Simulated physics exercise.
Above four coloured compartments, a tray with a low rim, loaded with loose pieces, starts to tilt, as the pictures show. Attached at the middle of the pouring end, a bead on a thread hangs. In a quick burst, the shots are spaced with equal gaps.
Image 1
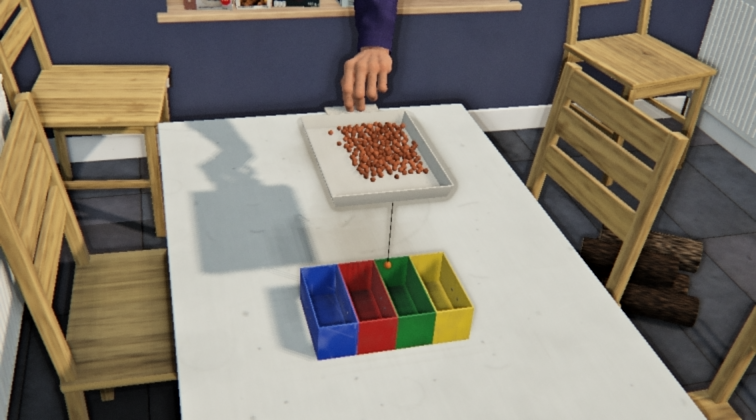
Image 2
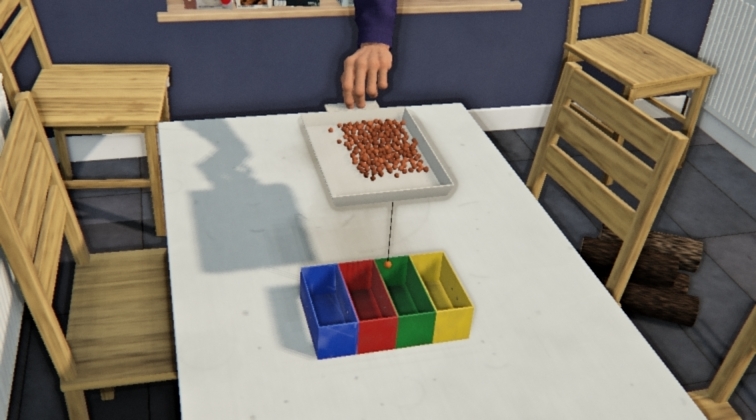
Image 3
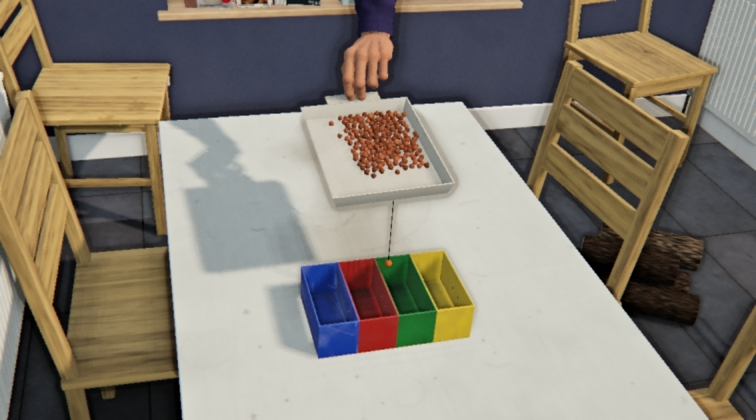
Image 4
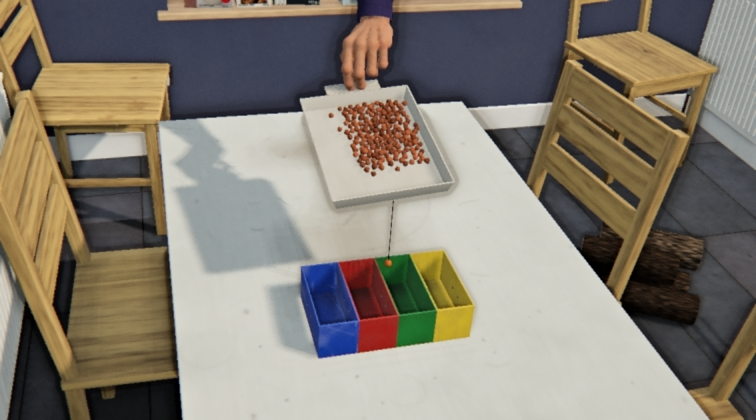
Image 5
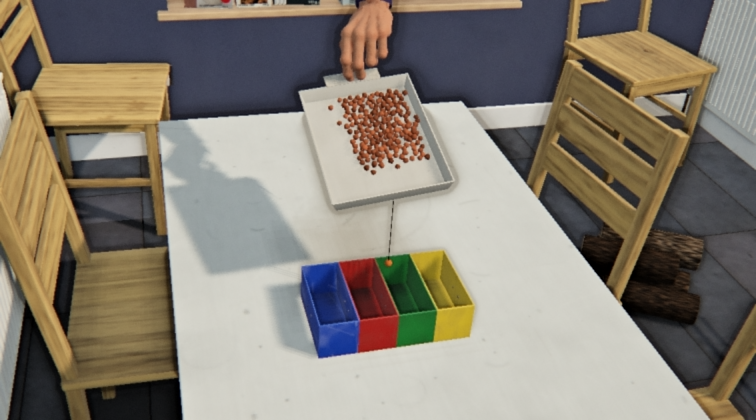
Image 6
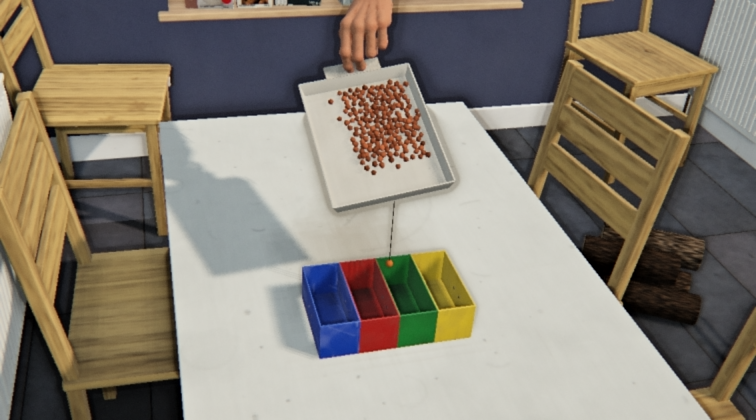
Hand raising the back of a white tray of brown pellets, tilting it toward blue, red, green and yellow compartments.
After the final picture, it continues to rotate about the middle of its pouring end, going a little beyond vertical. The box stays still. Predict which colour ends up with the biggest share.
The biggest share goes to blue.
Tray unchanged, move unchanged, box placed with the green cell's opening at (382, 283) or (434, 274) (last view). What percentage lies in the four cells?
You'd get about 100 per cent first and about 40 per cent second.
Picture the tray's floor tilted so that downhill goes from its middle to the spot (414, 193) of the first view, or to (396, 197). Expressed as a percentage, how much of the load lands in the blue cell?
0 per cent, then 0 per cent.
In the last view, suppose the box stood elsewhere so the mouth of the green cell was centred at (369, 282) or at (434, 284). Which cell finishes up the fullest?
You'd see the red cell win the first time and the cell in blue win the second.
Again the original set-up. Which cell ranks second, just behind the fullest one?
It's the cell in red that ends up second.
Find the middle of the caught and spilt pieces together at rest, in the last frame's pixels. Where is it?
The centre ends up roughly at (337, 322).
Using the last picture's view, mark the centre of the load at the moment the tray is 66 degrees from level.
Close to (355, 203).
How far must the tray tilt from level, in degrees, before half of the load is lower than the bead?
Around 95° at that moment.
Shortly afterwards, tray tipped steeply; the bulk on the tray; only a few in the blue cell; near a quarter falling or outside the box.
Next, tray tipped past a quarter turn; near a quarter on the tray; near half in the blue cell; near a quarter in the red cell; near a quarter falling or outside the box.
Some moments later, tray tipped past a quarter turn; near two thirds in the blue cell; near a third in the red cell; a little falling or outside the box.
In the end, tray tipped past a quarter turn; near two thirds in the blue cell; near a third in the red cell; none at all in the green cell; none at all in the yellow cell; a little outside the box.
